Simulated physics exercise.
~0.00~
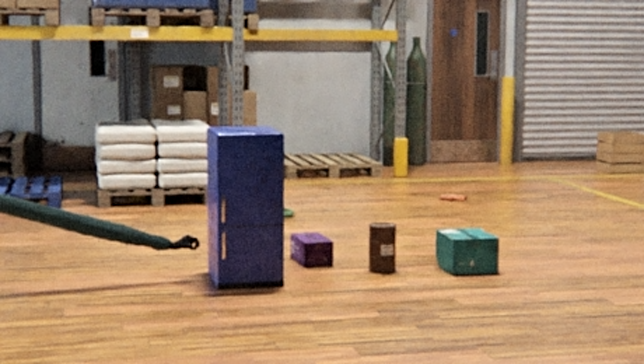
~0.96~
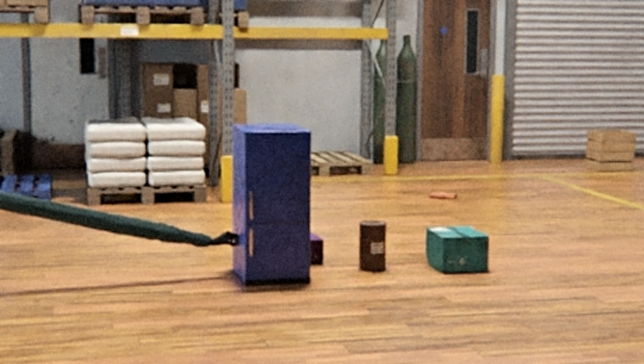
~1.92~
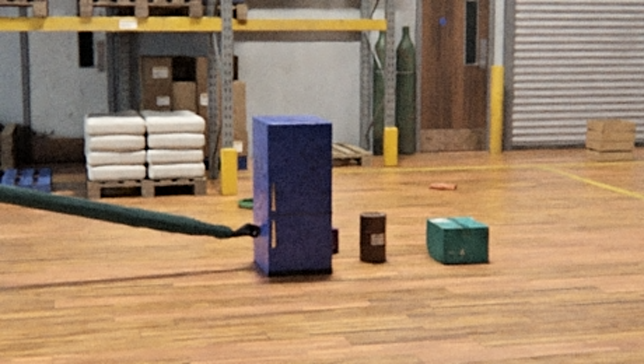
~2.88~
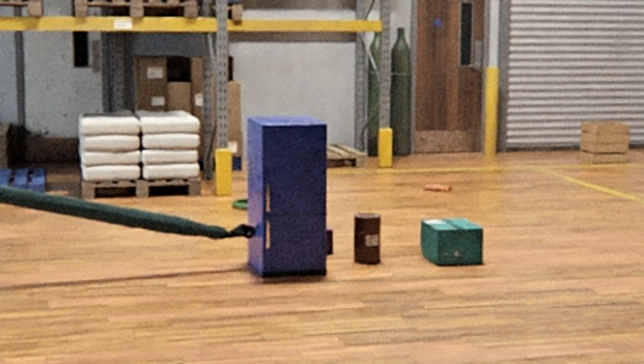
Warehouse floor with a dark green arm pushing an upright blue appliance rightward past a purple box, leaving it still standing.
